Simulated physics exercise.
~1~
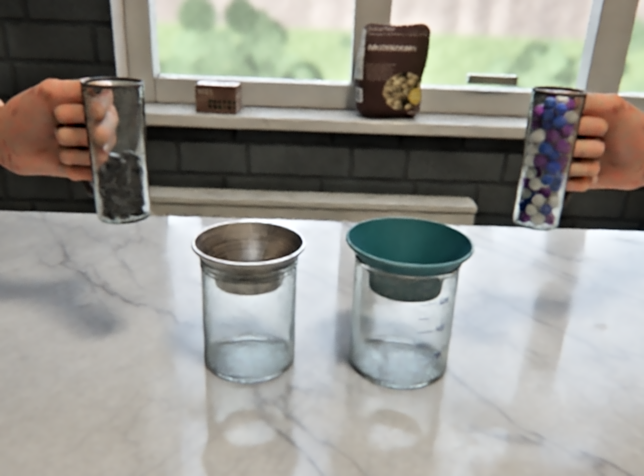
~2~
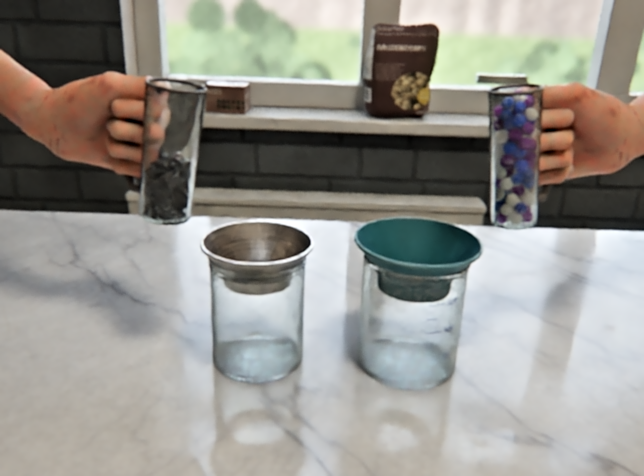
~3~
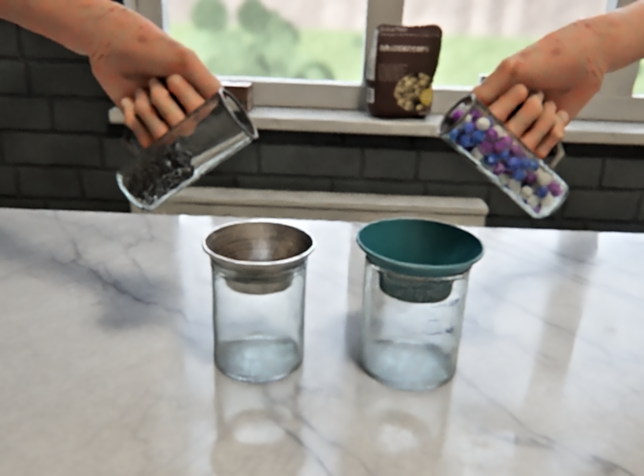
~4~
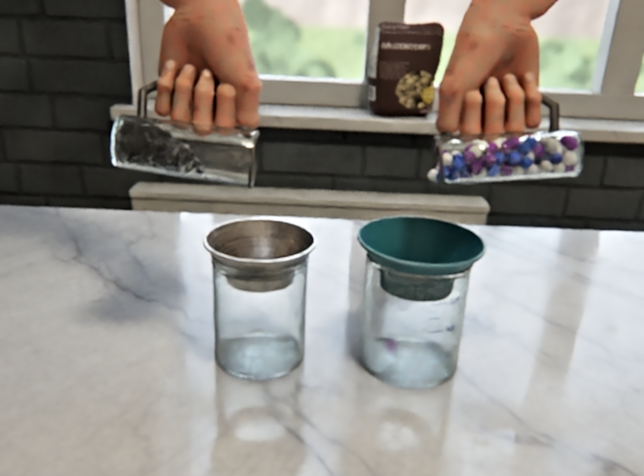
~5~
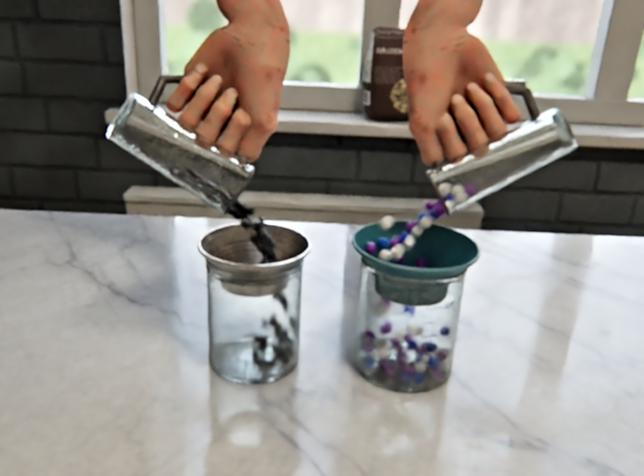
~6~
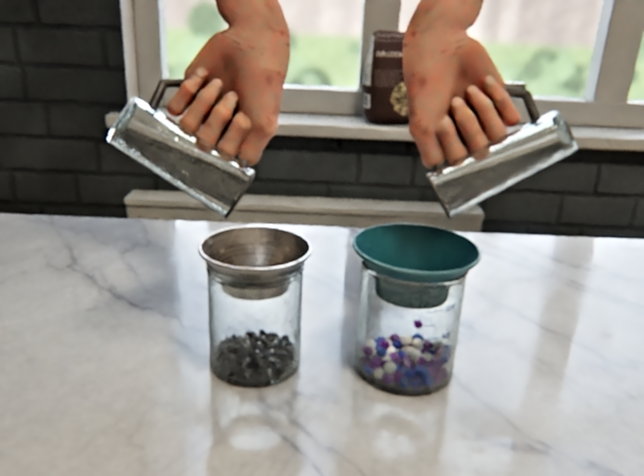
At the start, two hands hold clear cups on either side of a marble counter, one with dark bits on the left and one with purple, blue and white beads on the right. Below stand two glass jars, fitted with a metallic funnel and a teal funnel. The hands move inward and tilt the cups over the funnels. A few beads on the right slip out first, then both cups tip further and their contents stream through. Finally, both cups are empty, both funnels are clear, and everything rests in the jars.
